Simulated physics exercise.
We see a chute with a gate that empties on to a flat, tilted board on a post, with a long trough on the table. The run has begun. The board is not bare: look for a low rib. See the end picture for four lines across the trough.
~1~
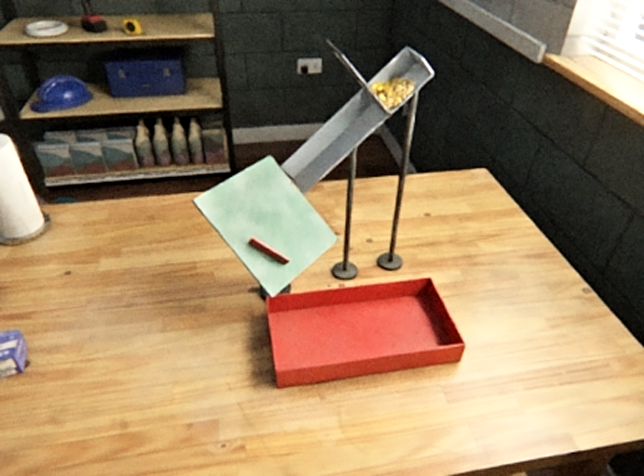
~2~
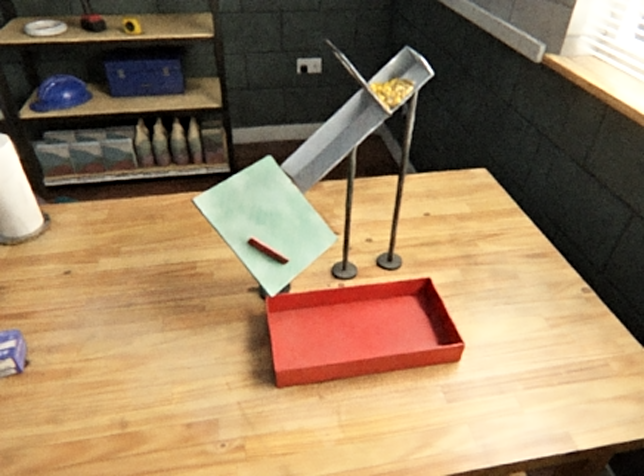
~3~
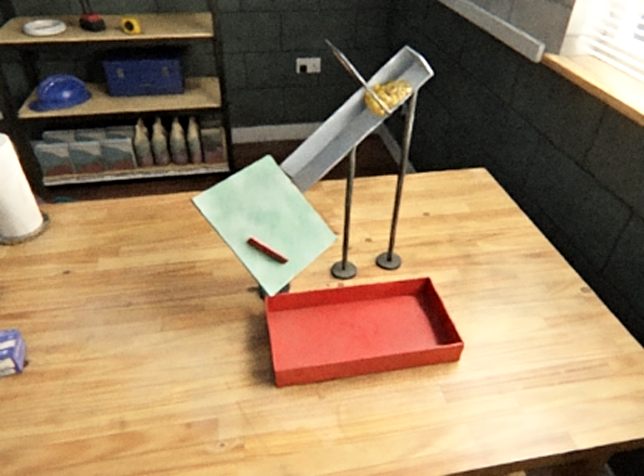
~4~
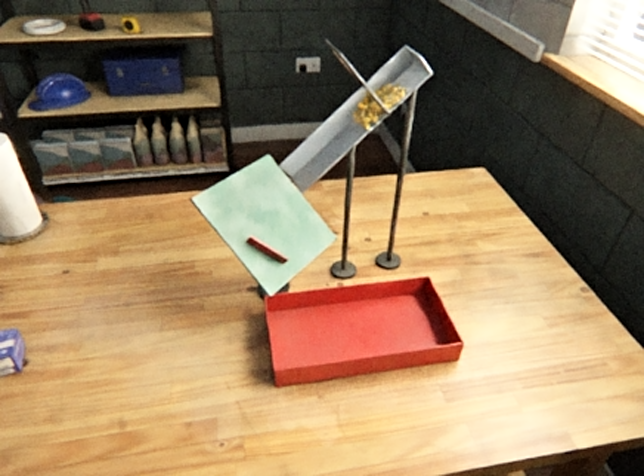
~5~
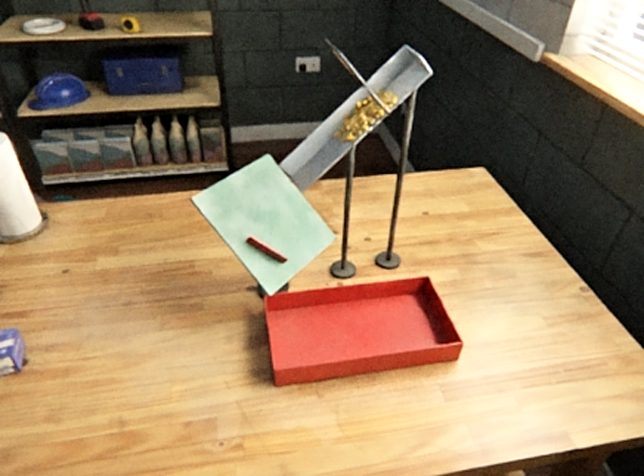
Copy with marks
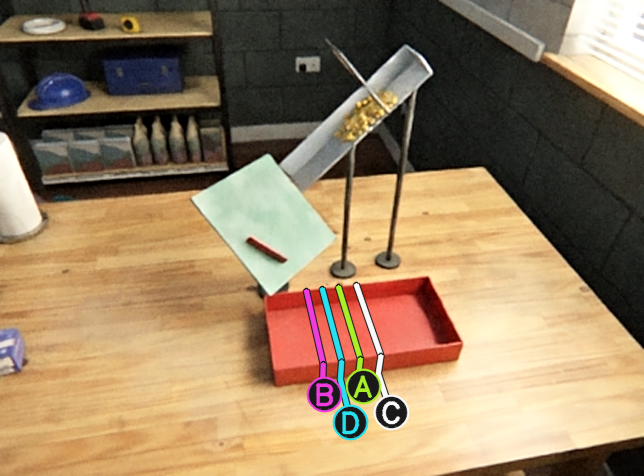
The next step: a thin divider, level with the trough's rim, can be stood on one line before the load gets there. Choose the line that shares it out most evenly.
D works best here.
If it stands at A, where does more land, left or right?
The left side.
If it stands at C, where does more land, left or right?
More lands on the left.
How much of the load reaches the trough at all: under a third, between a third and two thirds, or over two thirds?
Over two thirds.
On the marked copy, line A crosses the front rim at (360, 357); line B crosses the front rim at (323, 363); line C crosses the front rim at (380, 354); line D crosses the front rim at (341, 360).
If A is chosen, of what is caught, nearly all on the left of the divider, a small part on the right.
If B is chosen, of what is caught, a small part on the left of the divider, nearly all on the right.
If C is chosen, of what is caught, nearly all on the left of the divider, a stray few on the right.
If D is chosen, of what is caught, about half on the left of the divider, about half on the right.
